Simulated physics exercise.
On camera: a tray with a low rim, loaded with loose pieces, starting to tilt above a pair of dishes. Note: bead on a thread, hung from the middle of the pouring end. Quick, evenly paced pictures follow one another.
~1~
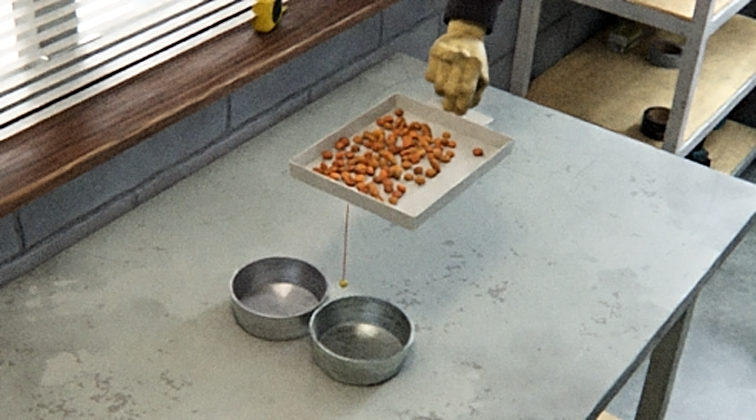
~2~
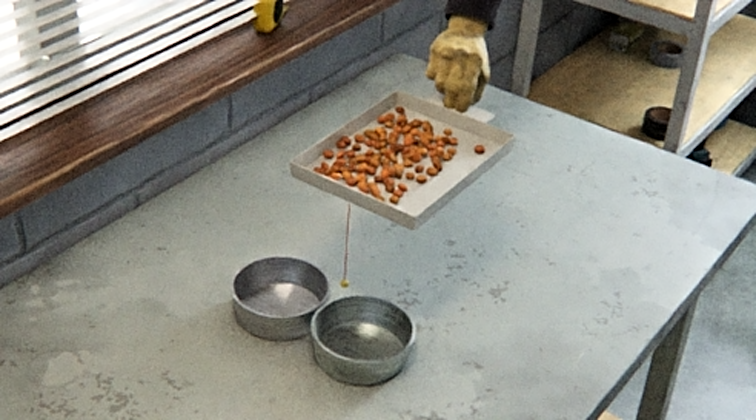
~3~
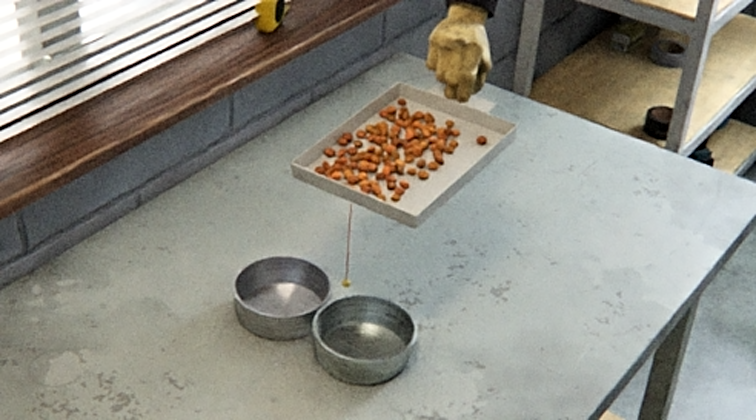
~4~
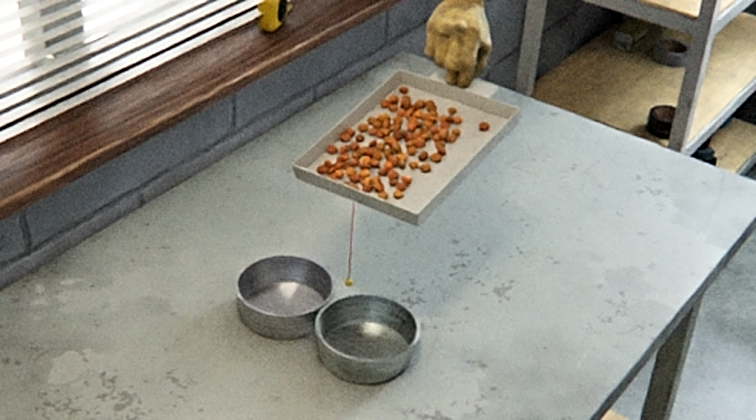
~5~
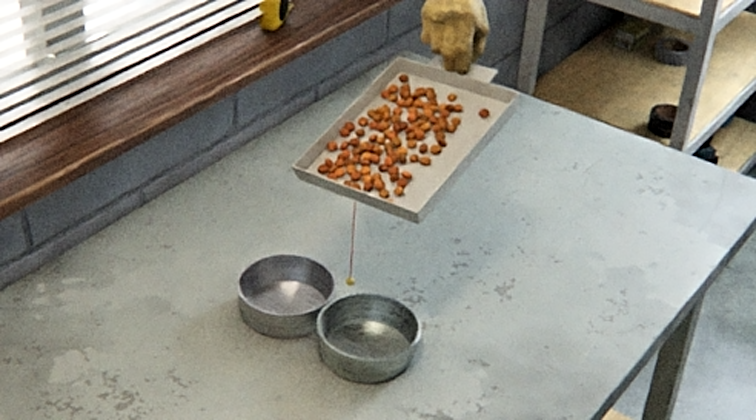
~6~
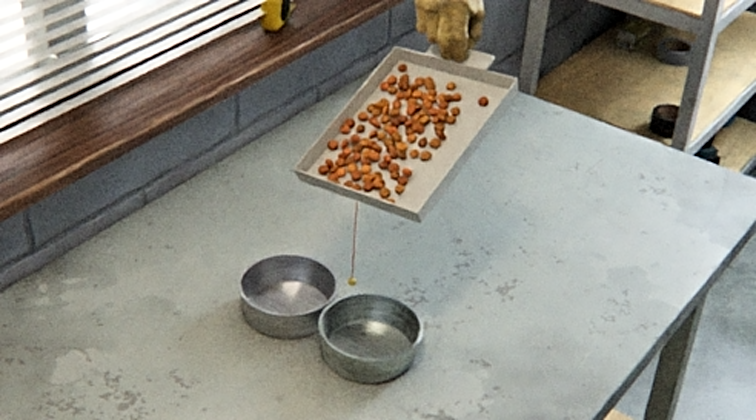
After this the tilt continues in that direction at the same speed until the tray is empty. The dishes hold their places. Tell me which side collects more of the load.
The larger heap is bound to sit in the left dish there.
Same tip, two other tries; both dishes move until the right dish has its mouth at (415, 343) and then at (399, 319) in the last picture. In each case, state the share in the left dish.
Approximately 50 percent, followed by approximately 50 percent.
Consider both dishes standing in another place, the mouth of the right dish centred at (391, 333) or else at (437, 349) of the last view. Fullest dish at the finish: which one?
First place: The leftmost dish. Second place: The leftmost dish.
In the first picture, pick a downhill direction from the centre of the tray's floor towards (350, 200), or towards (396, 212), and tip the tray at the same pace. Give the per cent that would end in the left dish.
Near 40 % and, after that, 0 %.
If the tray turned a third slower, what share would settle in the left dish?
Near 90 in a hundred.
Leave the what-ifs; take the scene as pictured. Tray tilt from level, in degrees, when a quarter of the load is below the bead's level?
95 degrees.
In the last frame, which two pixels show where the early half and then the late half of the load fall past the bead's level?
About (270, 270) to begin with, then about (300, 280).
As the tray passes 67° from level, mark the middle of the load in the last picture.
In the last view, the load is centred close to (339, 158).
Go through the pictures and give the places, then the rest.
In the first frame, corners of the pouring end near (291, 161) and (414, 215), level; middle of the load near (388, 157), bits of cat kibble; left dish near (248, 320); right dish near (331, 364); bead on its thread near (343, 284).
In the second frame, corners of the pouring end near (292, 161) and (415, 215), level; middle of the load near (390, 155).
In the third frame, corners of the pouring end near (293, 162) and (416, 214), tipped barely, lowest at the left corner; middle of the load near (391, 151).
In the fourth frame, corners of the pouring end near (294, 164) and (417, 212), tipped a little, lowest at the left corner; middle of the load near (393, 144).
In the fifth frame, corners of the pouring end near (294, 165) and (417, 211), tipped clearly, lowest at the left corner; middle of the load near (393, 137).
In the sixth frame, corners of the pouring end near (295, 168) and (417, 210), tipped clearly, lowest at the left corner; middle of the load near (393, 132); left dish near (257, 318); right dish near (340, 362).
Shortly afterwards, tray tipped steeply; the whole lot on the tray.
Next, tray tipped past a quarter turn; near a quarter on the tray; only a few in the right dish; near half in the left dish; only a few outside both; near a quarter in the air.
Some moments later, tray tipped past a quarter turn; a little in the right dish; the bulk in the left dish; a little outside both.
In the end, tray tipped past a quarter turn; a little in the right dish; the bulk in the left dish; a little outside both.
